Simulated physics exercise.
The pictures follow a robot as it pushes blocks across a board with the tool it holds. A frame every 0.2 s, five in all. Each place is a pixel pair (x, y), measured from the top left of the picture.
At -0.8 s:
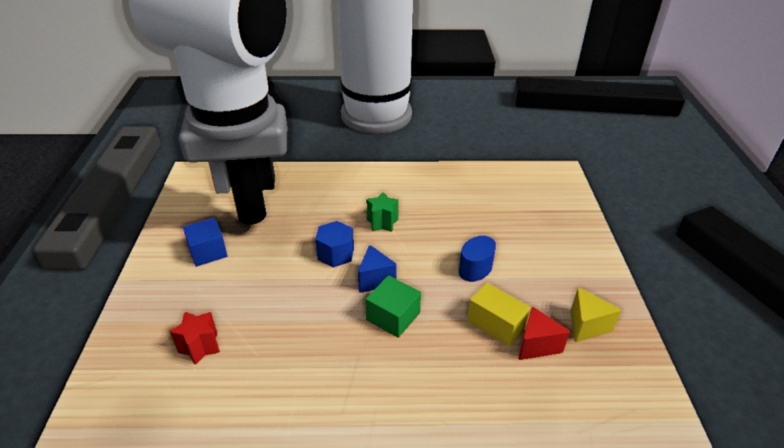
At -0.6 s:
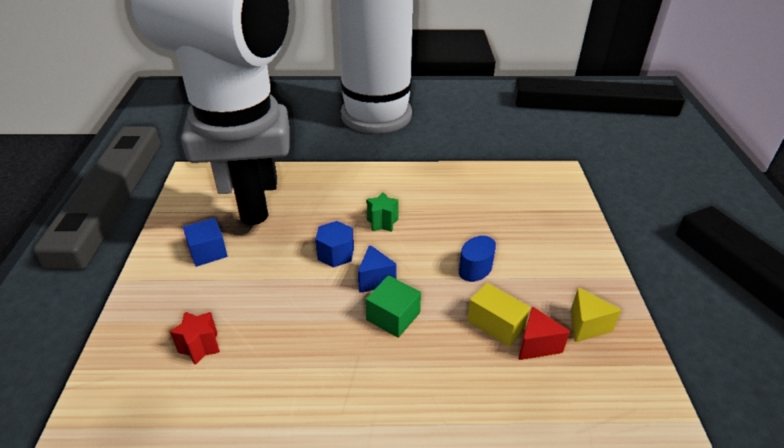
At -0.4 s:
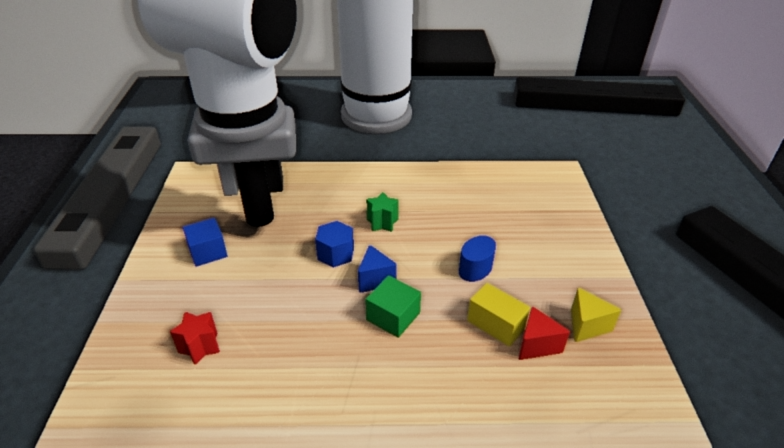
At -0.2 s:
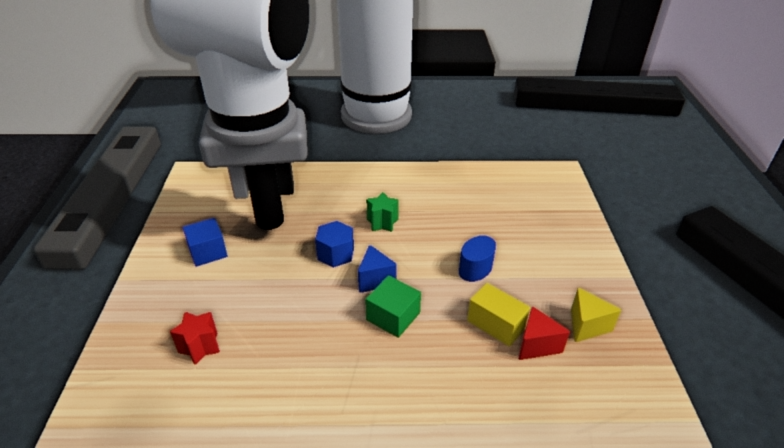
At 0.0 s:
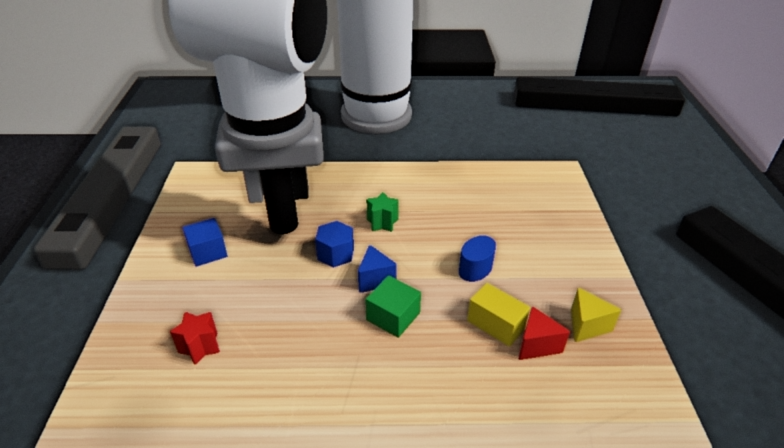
To begin with, a robot arm holds its dark tool near a blue cube on a wooden board scattered with red, green, blue and yellow blocks. The arm then shifts a short way right and slightly toward the viewer, nearing the blue hexagon, while every block stays still.
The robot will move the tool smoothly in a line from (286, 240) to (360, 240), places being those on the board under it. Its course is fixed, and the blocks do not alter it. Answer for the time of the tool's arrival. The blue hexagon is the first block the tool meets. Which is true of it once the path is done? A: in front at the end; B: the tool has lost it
My pick is B.
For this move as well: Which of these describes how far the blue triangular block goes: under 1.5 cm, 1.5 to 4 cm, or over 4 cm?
It travels less than 1.5 cm.
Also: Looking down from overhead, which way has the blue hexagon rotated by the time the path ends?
It makes a clockwise turn.
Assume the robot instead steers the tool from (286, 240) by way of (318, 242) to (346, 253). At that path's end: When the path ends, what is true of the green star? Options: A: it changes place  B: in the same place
The correct letter is B.
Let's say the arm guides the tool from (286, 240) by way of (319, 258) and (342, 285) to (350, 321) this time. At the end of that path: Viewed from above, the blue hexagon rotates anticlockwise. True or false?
This is true.
The first path, step by step. Halfway along, tool at (322, 225); blue hexagon at (344, 236), turned 15° clockwise.
At the end, tool at (360, 225); blue hexagon at (365, 240), turned 70° clockwise; blue triangular block at (378, 266); green star still.
